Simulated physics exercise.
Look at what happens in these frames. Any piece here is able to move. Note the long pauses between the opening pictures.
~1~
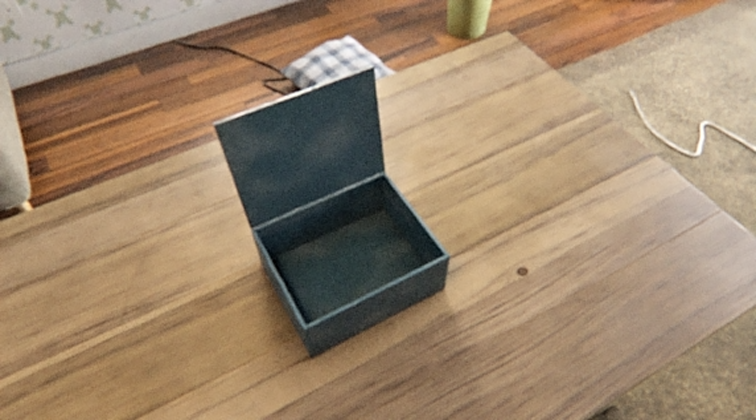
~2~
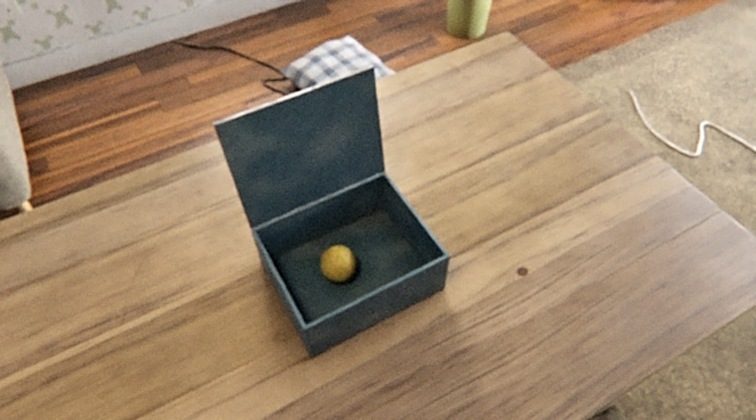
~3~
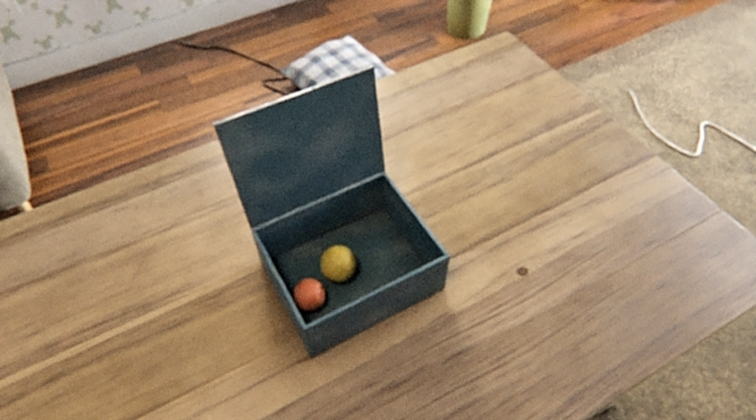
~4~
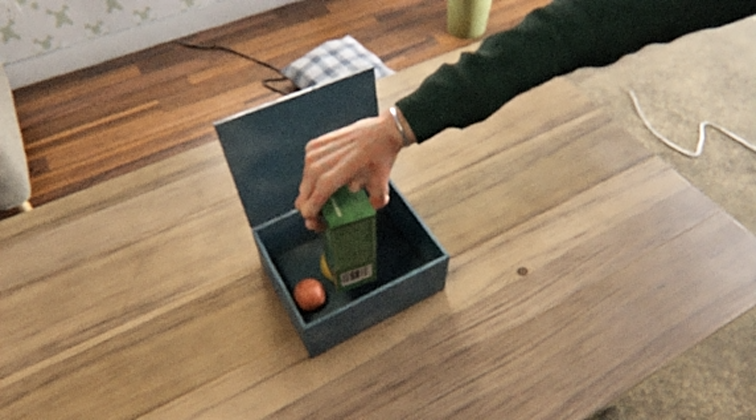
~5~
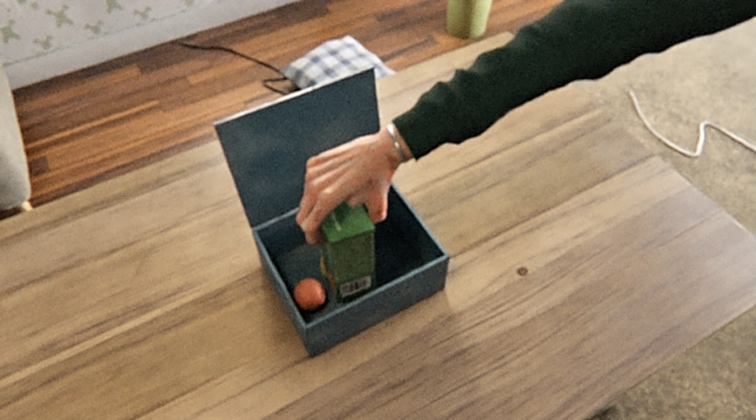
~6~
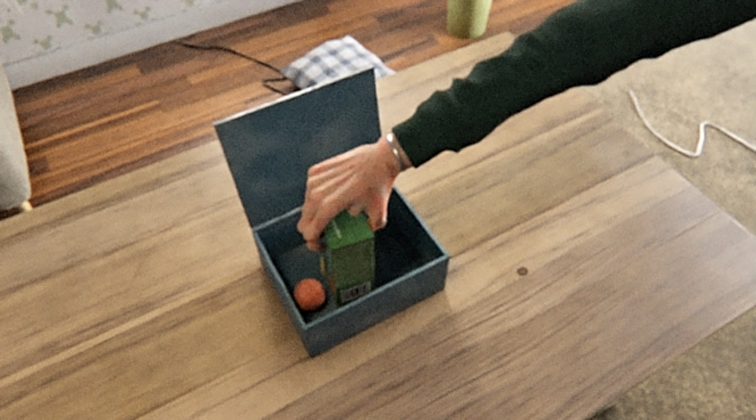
Round yellow item, then a small orange fruit, appearing in an open dark box before a hand lowers a green carton inside.
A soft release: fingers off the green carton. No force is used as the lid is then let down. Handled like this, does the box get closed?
Fails to shut.
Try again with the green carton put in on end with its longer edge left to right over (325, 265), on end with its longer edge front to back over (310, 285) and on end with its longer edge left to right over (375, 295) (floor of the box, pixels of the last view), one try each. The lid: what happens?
With the first placement the lid ends up closed; with the second, it ends up closed; with the third, it remains open.
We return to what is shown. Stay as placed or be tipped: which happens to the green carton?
Well, it stays just as set.
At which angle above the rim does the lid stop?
Close to 30 degrees.
Then, 0.40 s on from there, green carton shifted about its own width near (350, 281).
Then, 1.40 s on from there, lid 72° above the rim; green carton shifted about its own width near (350, 281).
Then, 1.70 s on from there, lid 49° above the rim; green carton shifted about its own width near (350, 281).
Then, 2.80 s on from there, lid 30° above the rim; green carton shifted about its own width near (350, 281).
In the end, lid 29° above the rim; moved from the start, green carton; the other 2 unmoved. At the end, from the last picture's camera, green carton near (350, 281).
